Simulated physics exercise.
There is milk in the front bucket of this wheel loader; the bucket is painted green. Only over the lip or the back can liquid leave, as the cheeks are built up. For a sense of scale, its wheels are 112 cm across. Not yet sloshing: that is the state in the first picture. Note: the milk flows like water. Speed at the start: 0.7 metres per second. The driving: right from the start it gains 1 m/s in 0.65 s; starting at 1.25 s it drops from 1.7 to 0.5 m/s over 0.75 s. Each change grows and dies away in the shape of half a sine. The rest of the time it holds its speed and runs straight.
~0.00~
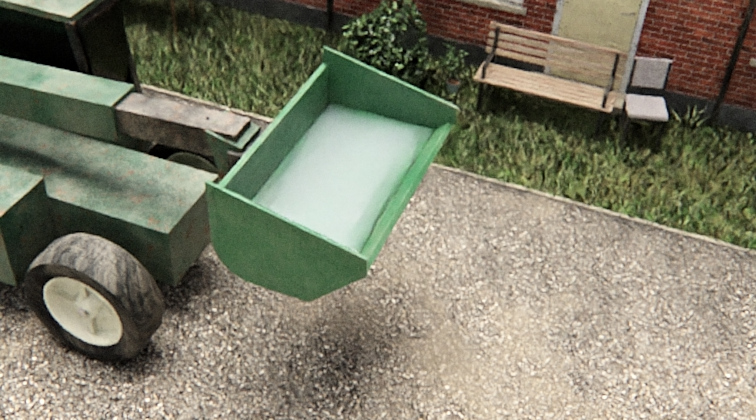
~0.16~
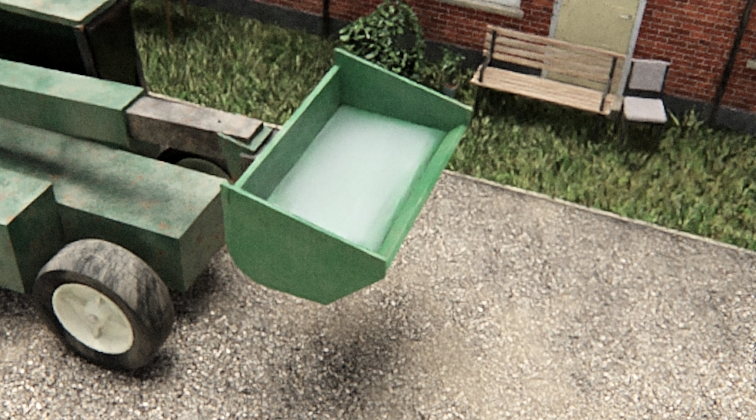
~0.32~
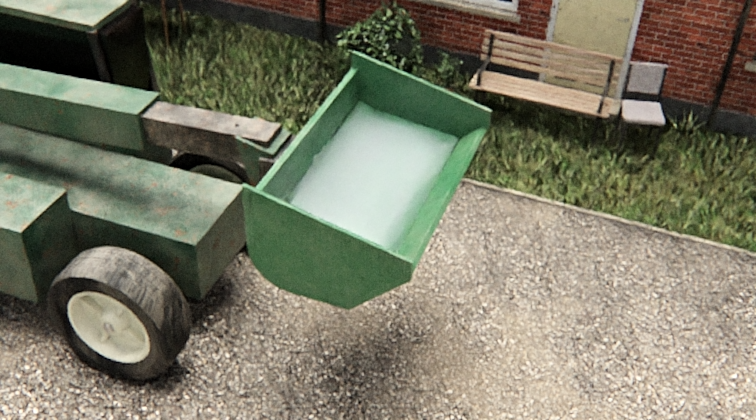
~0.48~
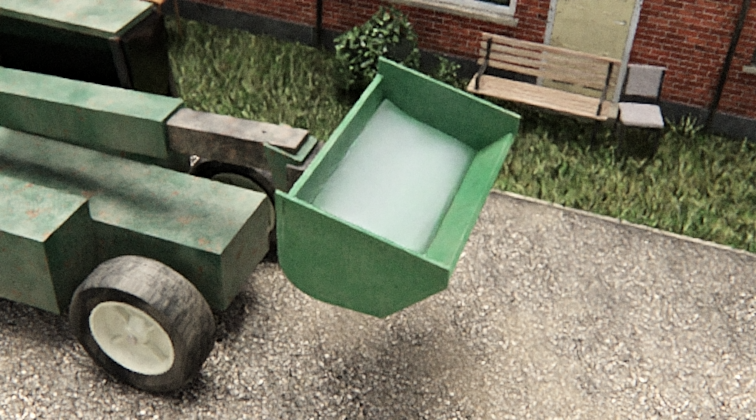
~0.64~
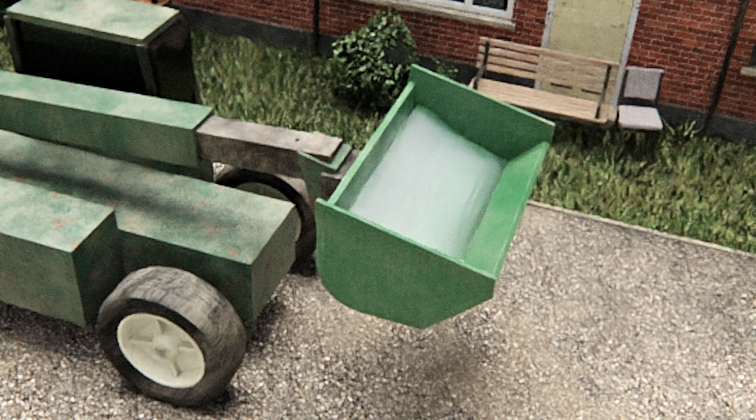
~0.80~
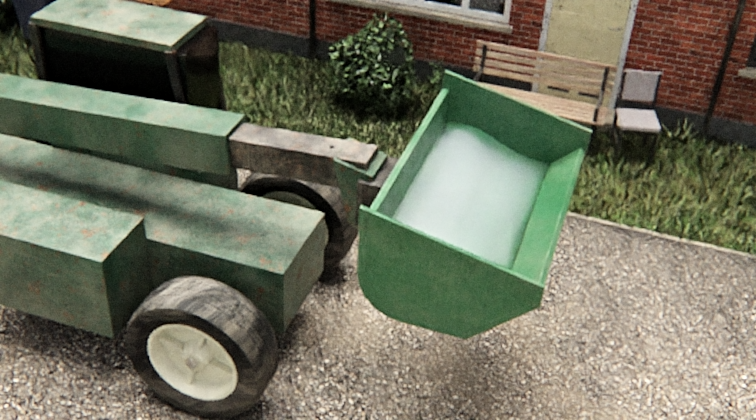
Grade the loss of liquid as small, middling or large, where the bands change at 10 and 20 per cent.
The loss grades as small.
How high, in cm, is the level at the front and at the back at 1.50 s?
Front 30 cm, back 14 cm.
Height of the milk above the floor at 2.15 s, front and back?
Level: ~ 26 cm in front; 26 cm behind.
After 1.50 s the surface stands 15 cm at the back and 30 cm at the front; 6 per cent is out, over the front.
After 2.15 s the surface stands 26 cm at the back and 26 cm at the front; 7 per cent is out, over the front.
After 2.80 s the surface stands 29 cm at the back and 24 cm at the front; 7 per cent is out, over the front.
After 4.89 s 8 per cent is out, over the front, 31 of 403 litres.
